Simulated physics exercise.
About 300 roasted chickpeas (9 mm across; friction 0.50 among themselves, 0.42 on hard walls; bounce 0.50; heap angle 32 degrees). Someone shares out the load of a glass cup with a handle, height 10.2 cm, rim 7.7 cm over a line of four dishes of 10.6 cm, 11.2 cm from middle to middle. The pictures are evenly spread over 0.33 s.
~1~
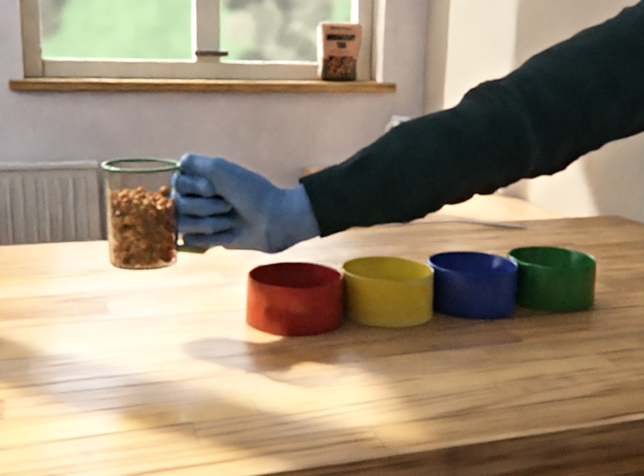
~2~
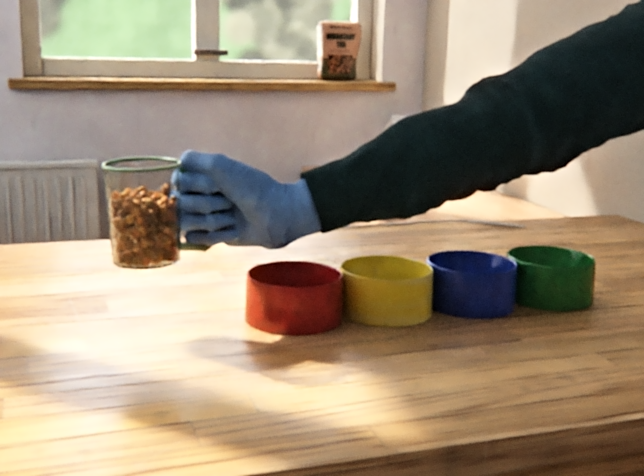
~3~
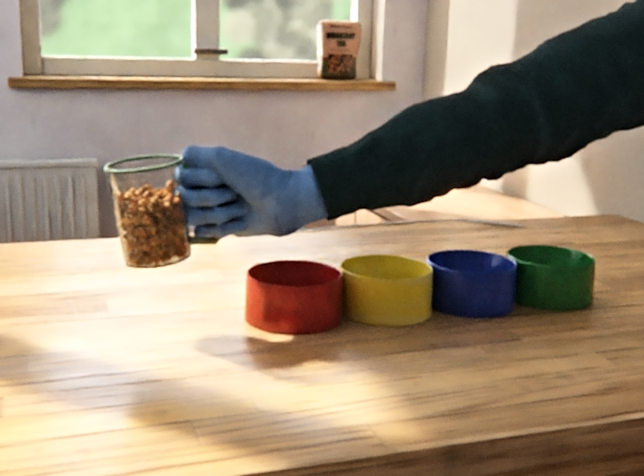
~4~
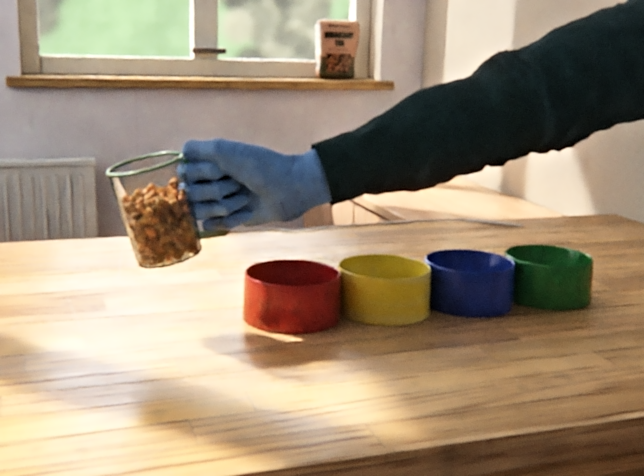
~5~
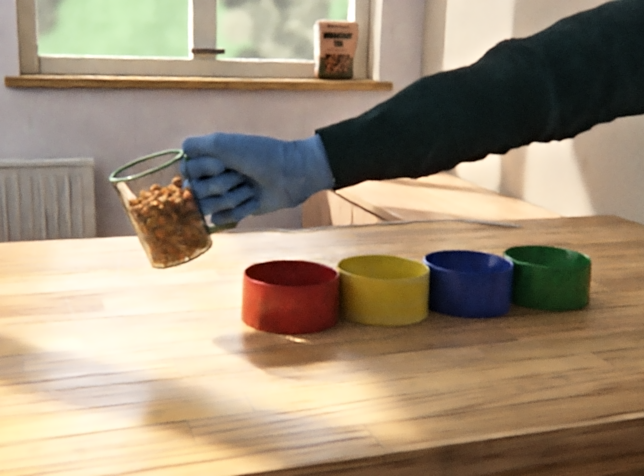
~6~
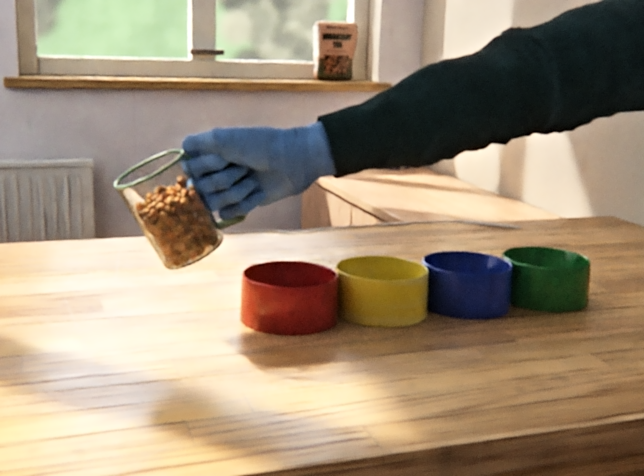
At the start, a blue-gloved hand holds a clear glass cup of roasted chickpeas upright above a wooden table, left of red, yellow, blue and green dishes. The hand then gradually tilts the cup to the left while shifting it slightly right, and the chickpeas stay inside as the lean becomes clear.
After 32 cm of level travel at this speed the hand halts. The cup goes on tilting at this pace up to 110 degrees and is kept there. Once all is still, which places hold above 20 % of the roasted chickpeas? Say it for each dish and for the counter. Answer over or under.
Red: Over, blue: Under, green: Under, yellow: Under, counter: Over.
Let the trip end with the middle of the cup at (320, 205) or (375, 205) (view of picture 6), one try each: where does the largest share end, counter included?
Most goes to: Red, then red.
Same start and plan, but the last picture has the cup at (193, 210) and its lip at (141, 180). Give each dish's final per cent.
Red 0, blue 0, green 0, yellow 100.
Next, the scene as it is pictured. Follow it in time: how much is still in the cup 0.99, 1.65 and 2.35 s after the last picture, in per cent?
In turn: 70, 10, 0.
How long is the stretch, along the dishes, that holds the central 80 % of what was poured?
Some 15 cm.
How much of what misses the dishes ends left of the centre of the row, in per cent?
About 100 per cent.
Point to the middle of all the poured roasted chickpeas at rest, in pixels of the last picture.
Around (269, 311).
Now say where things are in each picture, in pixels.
The first frame shows cup at (143, 214), tilt 0 degrees, lip at (103, 166), moved 0.0 cm; middle of the pieces at (145, 229); red dish at (295, 275); yellow dish at (387, 269); blue dish at (472, 263); green dish at (552, 257).
The second frame shows cup at (144, 213), tilt 2 degrees, lip at (103, 166), moved 0.2 cm; middle of the pieces at (147, 227).
The third frame shows cup at (151, 211), tilt 7 degrees, lip at (106, 169), moved 1.0 cm; middle of the pieces at (155, 226).
The fourth frame shows cup at (158, 210), tilt 14 degrees, lip at (108, 173), moved 1.8 cm; middle of the pieces at (164, 224).
The fifth frame shows cup at (165, 210), tilt 20 degrees, lip at (111, 179), moved 2.7 cm; middle of the pieces at (172, 223).
The sixth frame shows cup at (172, 211), tilt 27 degrees, lip at (116, 186), moved 3.6 cm; middle of the pieces at (181, 223); red dish at (290, 274); yellow dish at (382, 268); blue dish at (467, 263); green dish at (546, 258).
Then, 0.99 s after the last picture, tilt 110 degrees; cup holds 70 %, red 5 %.
Then, 1.65 s after the last picture, tilt 110 degrees; cup holds 10 %, red 50 %.
Then, 2.35 s after the last picture, tilt 110 degrees; cup holds 0 %, red 55 %, yellow 5 %.
In the end, red 55 %, blue 0 %, green 0 %, yellow 5 %, counter 40 %.
